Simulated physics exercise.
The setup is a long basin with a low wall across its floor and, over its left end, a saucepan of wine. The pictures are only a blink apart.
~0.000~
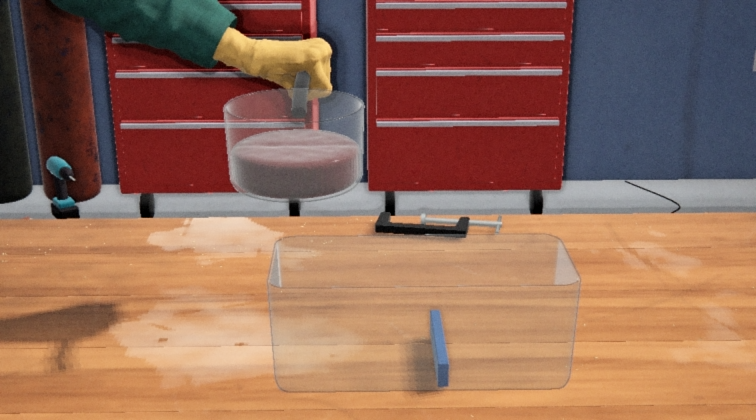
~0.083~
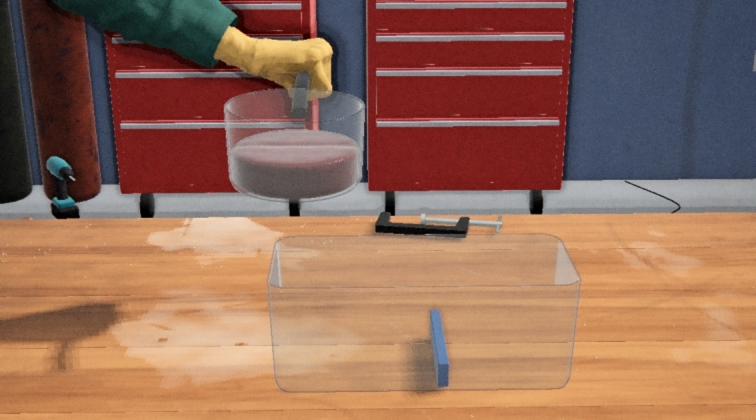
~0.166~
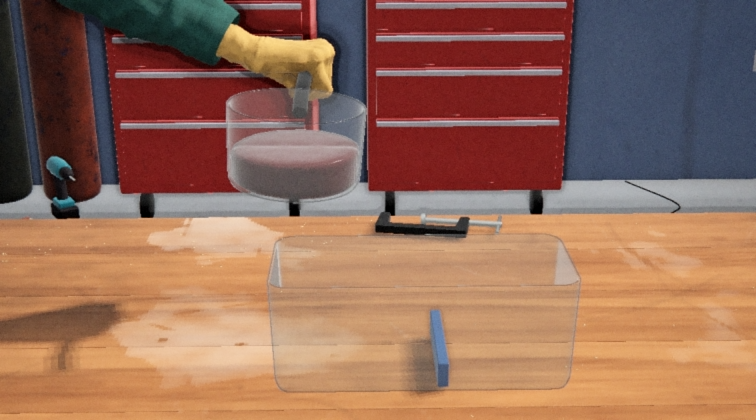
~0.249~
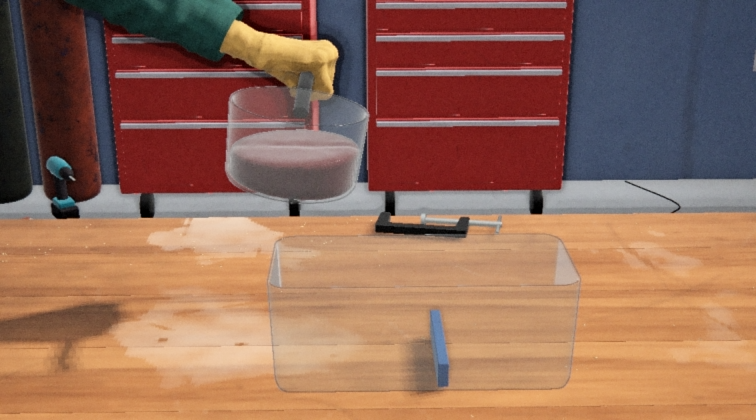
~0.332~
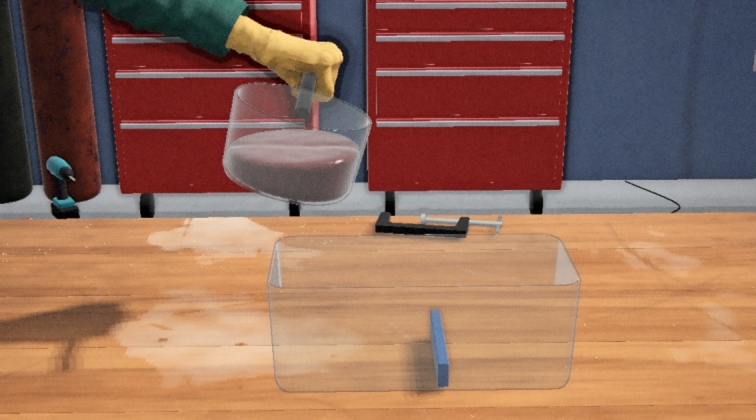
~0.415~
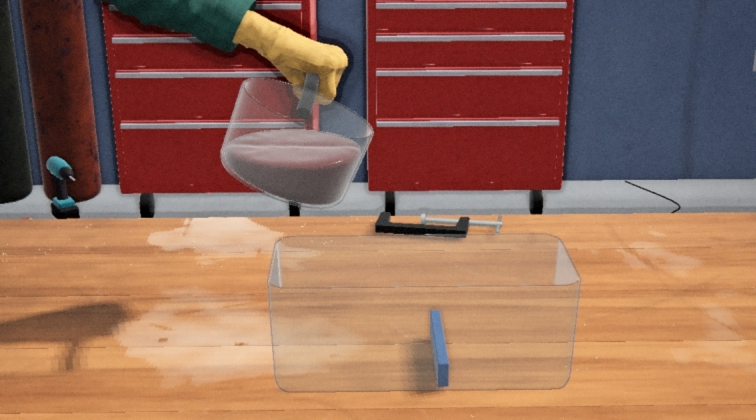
On a wooden workbench sat a long clear basin with a low blue wall inside, while above its left end a yellow-gloved hand gradually tilted a clear pan of dull reddish liquid to the right.
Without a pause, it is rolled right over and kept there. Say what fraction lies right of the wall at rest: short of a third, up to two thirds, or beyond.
Never reaches a third.
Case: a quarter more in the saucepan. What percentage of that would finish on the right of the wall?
Estimated share: Around 30 %.
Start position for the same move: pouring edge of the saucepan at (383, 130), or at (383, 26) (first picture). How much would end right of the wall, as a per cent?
About 30 and 65 per cent.
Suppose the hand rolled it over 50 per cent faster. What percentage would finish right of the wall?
Something like 10 percent.
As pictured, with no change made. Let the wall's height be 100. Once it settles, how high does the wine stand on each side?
On the left it is 70 per cent, on the right 10.
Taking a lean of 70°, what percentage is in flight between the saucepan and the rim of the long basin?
Somewhere around 20 per cent of it.
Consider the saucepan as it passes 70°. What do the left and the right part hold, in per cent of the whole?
Left: Roughly 5 %; right: Roughly 0 %.
A moment on, the saucepan is tipped part way and 72 per cent is still to pour, 6 is left of the wall and 0 right of it.
Next, the saucepan is tipped on its side and 21 per cent is still to pour, 59 is left of the wall and 7 right of it.
Then the saucepan is tipped right over and 2 per cent is still to pour, 84 is left of the wall and 10 right of it.
Later the saucepan is tipped right over and 0 per cent is still to pour, 88 is left of the wall and 11 right of it.
In the end 88 per cent lies left of the wall, 11 right of it and 1 outside.
